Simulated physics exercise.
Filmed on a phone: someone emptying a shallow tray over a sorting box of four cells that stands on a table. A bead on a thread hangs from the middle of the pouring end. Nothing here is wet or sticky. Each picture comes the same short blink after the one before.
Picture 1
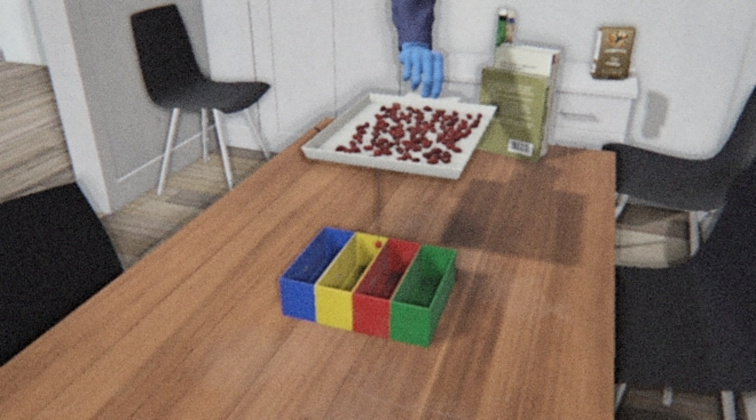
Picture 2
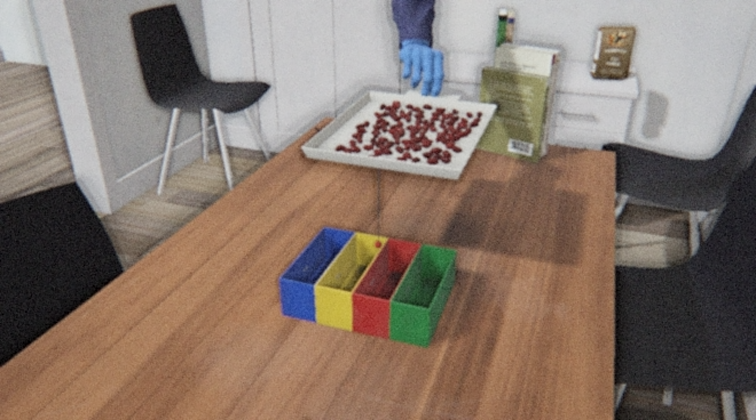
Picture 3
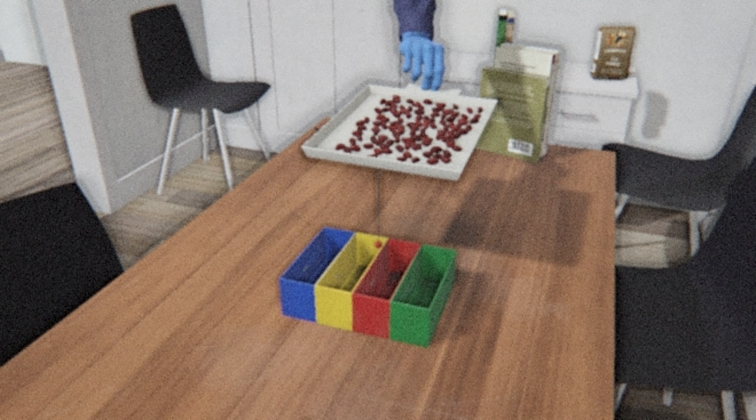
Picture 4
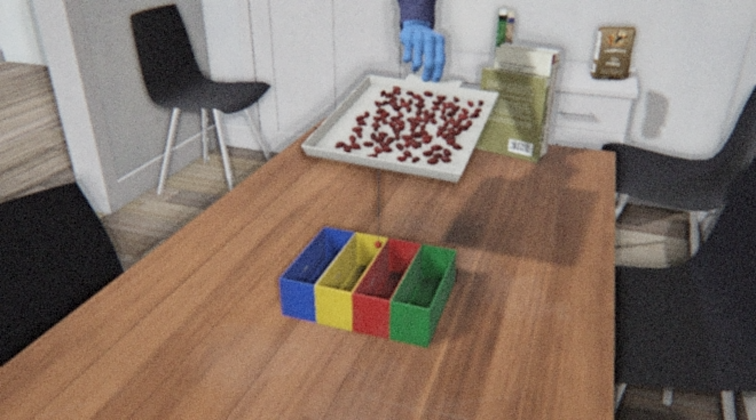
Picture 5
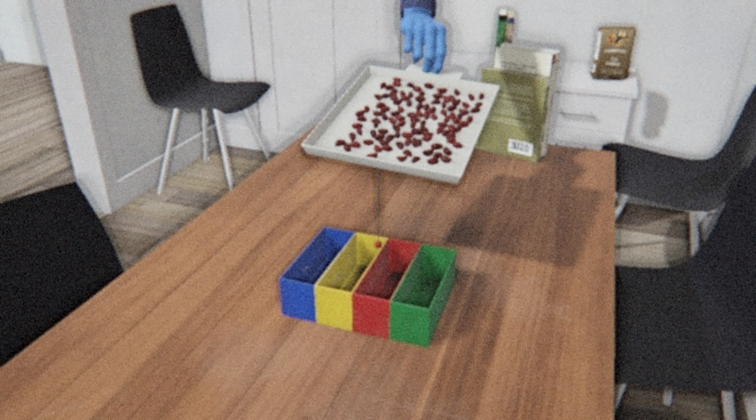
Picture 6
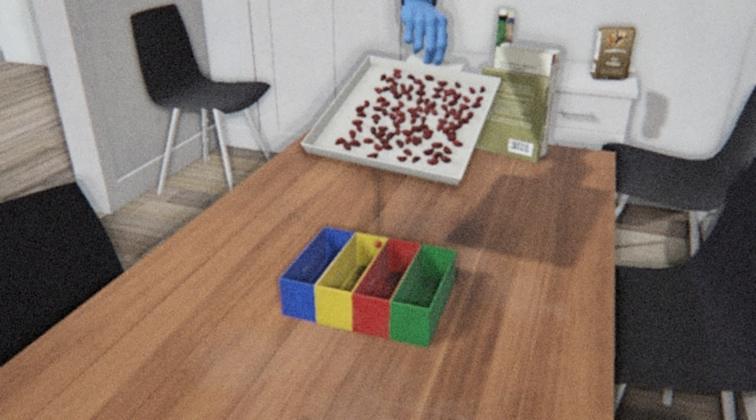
A blue-gloved hand slowly raises the far end of a white tray of red beans.
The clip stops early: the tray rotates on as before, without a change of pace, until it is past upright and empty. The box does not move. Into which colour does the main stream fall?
The green one ends fullest.
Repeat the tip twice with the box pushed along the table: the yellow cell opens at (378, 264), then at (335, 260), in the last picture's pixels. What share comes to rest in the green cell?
First some 30, then 30 per cent.
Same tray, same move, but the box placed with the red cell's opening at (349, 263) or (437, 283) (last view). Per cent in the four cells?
About 30 and 100 per cent.
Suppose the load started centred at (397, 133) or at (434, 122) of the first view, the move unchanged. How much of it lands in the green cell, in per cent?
Near 30 % and 40 %.
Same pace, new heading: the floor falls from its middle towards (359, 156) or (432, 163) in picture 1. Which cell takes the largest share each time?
At the first place the blue one, at the second the green one.
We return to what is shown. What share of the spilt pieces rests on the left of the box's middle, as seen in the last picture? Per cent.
Close to 0 per cent.
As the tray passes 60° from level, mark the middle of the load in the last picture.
Roughly at (420, 151).
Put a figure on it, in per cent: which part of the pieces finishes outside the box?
It comes to 20 per cent or so.
Soon after the last picture, tray tipped steeply; nearly all on the tray; a stray few in the green cell; a small part falling or outside the box.
A little later, tray tipped past a quarter turn; a stray few on the tray; about a third in the green cell; about a quarter in the red cell; a stray few in the yellow cell; a stray few in the blue cell; about a third falling or outside the box.
Later still, tray tipped past a quarter turn; about half in the green cell; about a quarter in the red cell; a small part in the yellow cell; a stray few in the blue cell; about a quarter falling or outside the box.
At rest, tray tipped past a quarter turn; about half in the green cell; about a quarter in the red cell; a small part in the yellow cell; a stray few in the blue cell; about a quarter outside the box.
